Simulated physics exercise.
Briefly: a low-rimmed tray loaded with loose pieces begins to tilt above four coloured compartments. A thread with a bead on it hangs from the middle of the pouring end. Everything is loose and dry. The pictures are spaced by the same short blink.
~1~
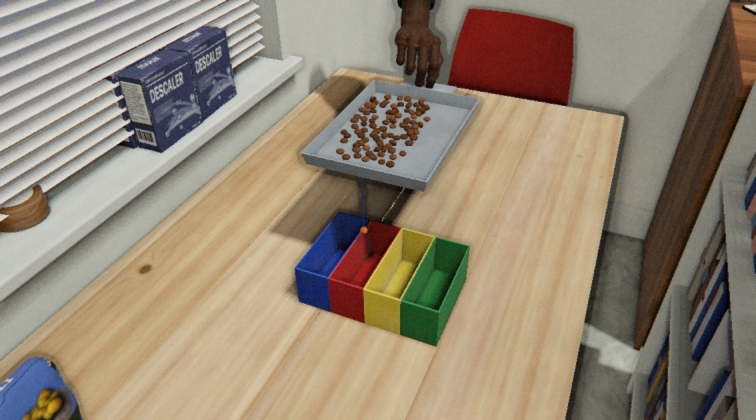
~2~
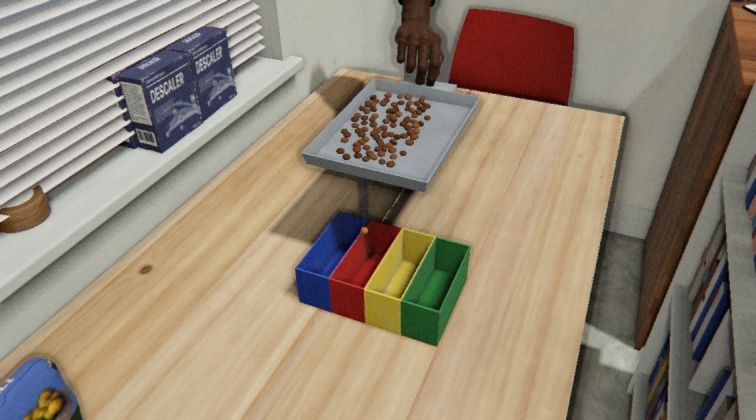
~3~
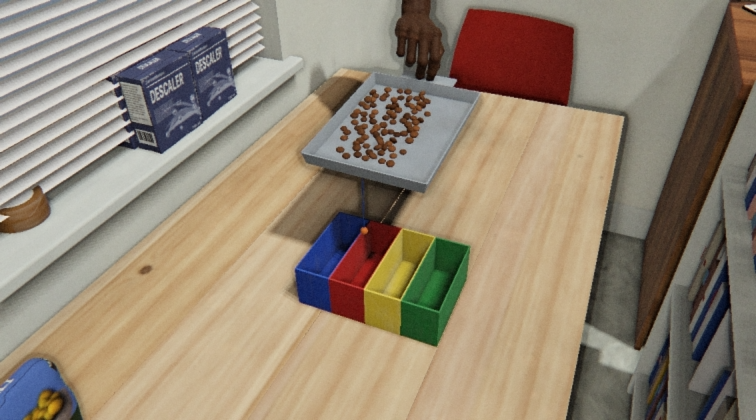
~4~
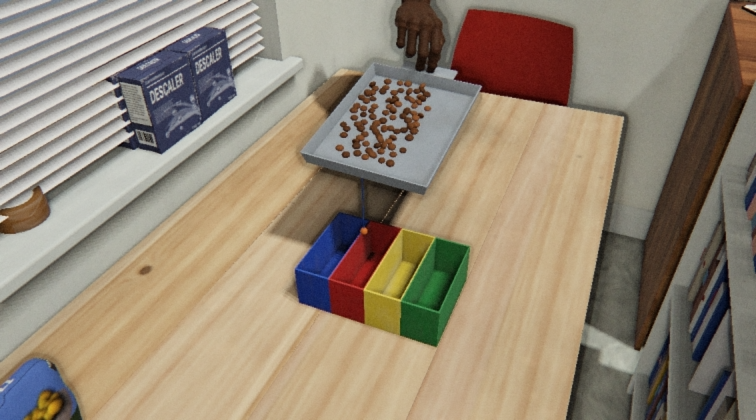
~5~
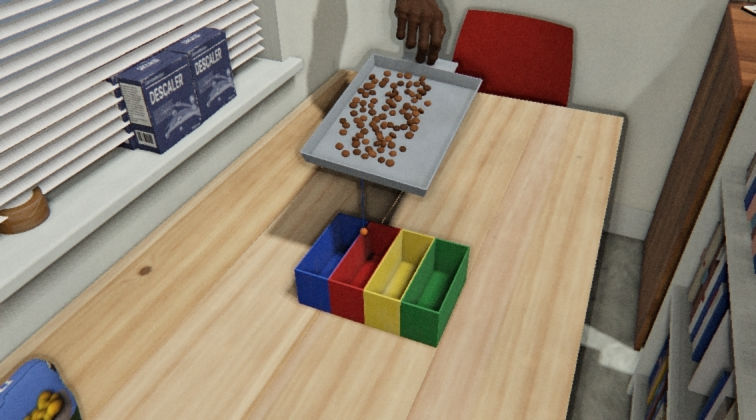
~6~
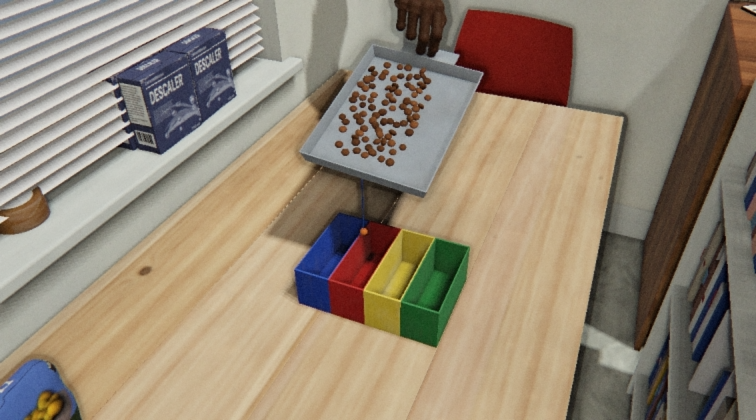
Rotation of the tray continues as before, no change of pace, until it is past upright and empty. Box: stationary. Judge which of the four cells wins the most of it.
Most goes to the yellow cell.
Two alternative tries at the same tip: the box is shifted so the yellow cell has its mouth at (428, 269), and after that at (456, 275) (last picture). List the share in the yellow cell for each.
You'd get 40 in a hundred first and 0 in a hundred after that.
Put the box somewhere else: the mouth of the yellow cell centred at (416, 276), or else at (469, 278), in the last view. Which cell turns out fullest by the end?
Position one: Yellow. Position two: Blue.
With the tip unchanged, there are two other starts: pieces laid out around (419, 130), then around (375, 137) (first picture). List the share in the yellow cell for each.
That would be 60 per cent, and then 60 per cent.
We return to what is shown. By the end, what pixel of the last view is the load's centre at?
Around (403, 293).
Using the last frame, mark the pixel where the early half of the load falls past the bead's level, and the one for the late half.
Half one: (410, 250), half two: (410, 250).
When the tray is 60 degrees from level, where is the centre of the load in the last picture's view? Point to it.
In the last view, the load is centred near (402, 178).
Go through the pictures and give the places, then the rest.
In the first picture, corners of the pouring end at (306, 152) and (424, 179), level; middle of the load at (393, 126), bits of dog kibble; bead on its thread at (364, 231); blue cell at (313, 287); red cell at (347, 297); yellow cell at (382, 309); green cell at (419, 320).
In the second picture, corners of the pouring end at (306, 152) and (425, 180), level; middle of the load at (393, 125).
In the third picture, corners of the pouring end at (305, 151) and (425, 181), tipped barely, lowest at the right corner; middle of the load at (393, 122).
In the fourth picture, corners of the pouring end at (305, 151) and (424, 184), tipped a little, lowest at the right corner; middle of the load at (393, 117).
In the fifth picture, corners of the pouring end at (304, 151) and (424, 186), tipped a little, lowest at the right corner; middle of the load at (393, 113).
In the sixth picture, corners of the pouring end at (304, 150) and (424, 188), tipped clearly, lowest at the right corner; middle of the load at (393, 108); blue cell at (313, 288); red cell at (347, 299); yellow cell at (382, 310); green cell at (419, 321).
Soon, tray tipped steeply; nearly all on the tray; a stray few in the green cell; a small part falling or outside the box.
A while on, tray tipped right over; about a third on the tray; about a third in the yellow cell; a small part in the green cell; a stray few in the red cell; about a quarter falling or outside the box.
Towards the end, tray tipped past a quarter turn; most in the yellow cell; a small part in the red cell; a small part in the green cell.
Finally, tray tipped past a quarter turn; most in the yellow cell; a small part in the red cell; a small part in the green cell; none in the blue cell.
